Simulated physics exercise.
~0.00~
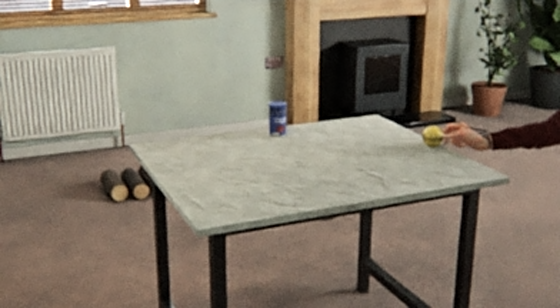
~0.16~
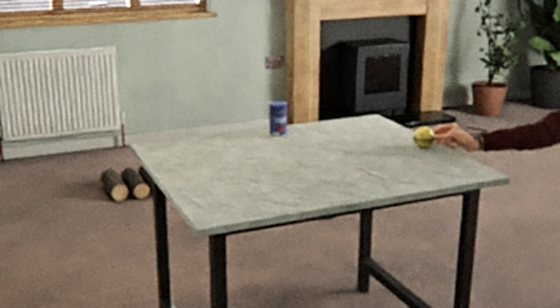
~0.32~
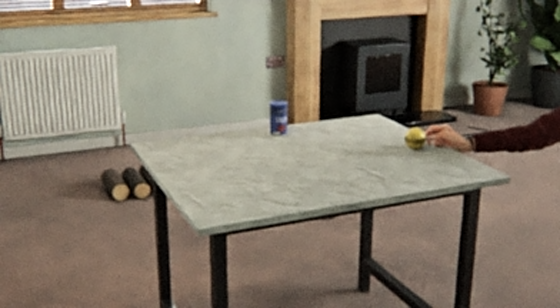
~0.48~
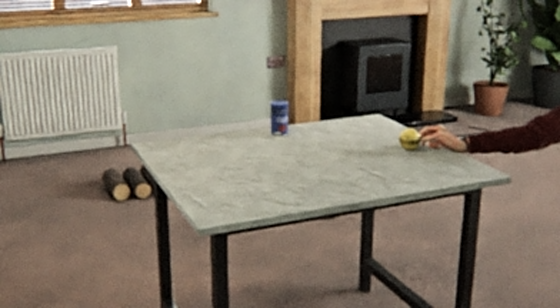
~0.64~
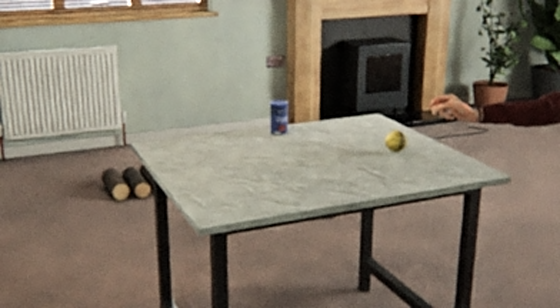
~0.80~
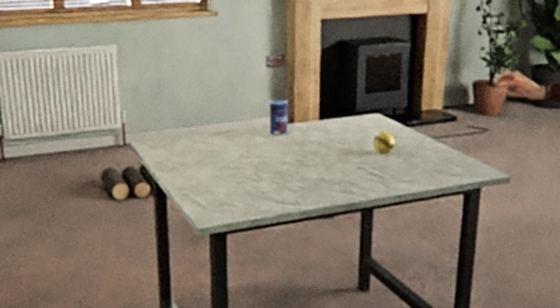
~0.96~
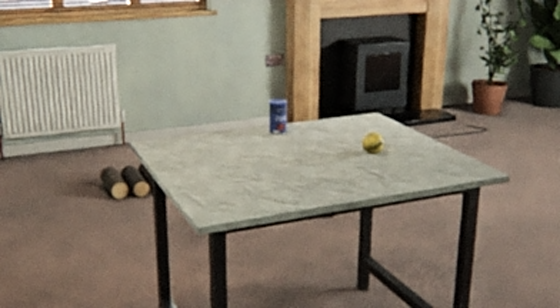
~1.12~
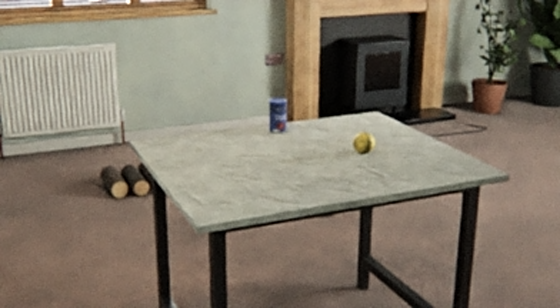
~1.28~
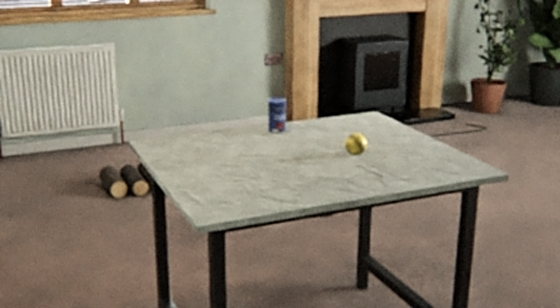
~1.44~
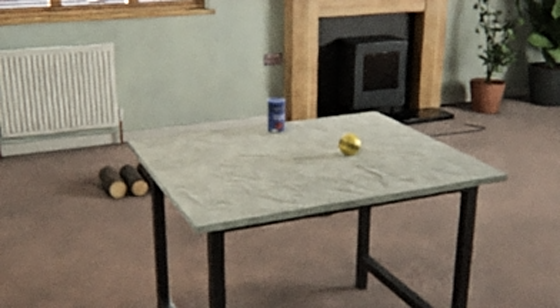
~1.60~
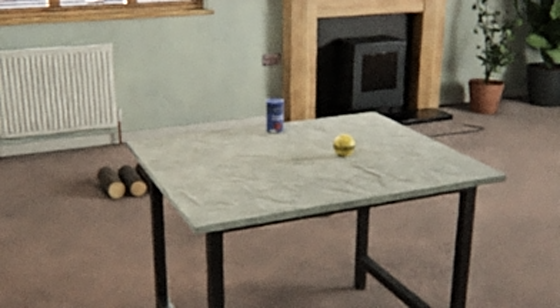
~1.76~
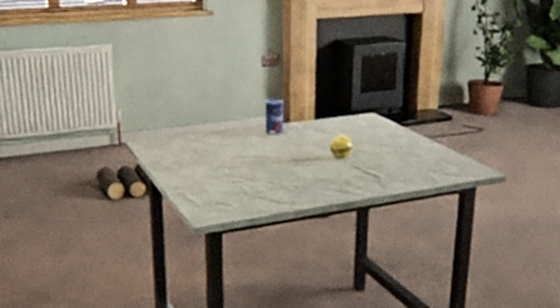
Yellow ball pushed by a hand from the right, rolling left across a table and slowing near a still blue tin.
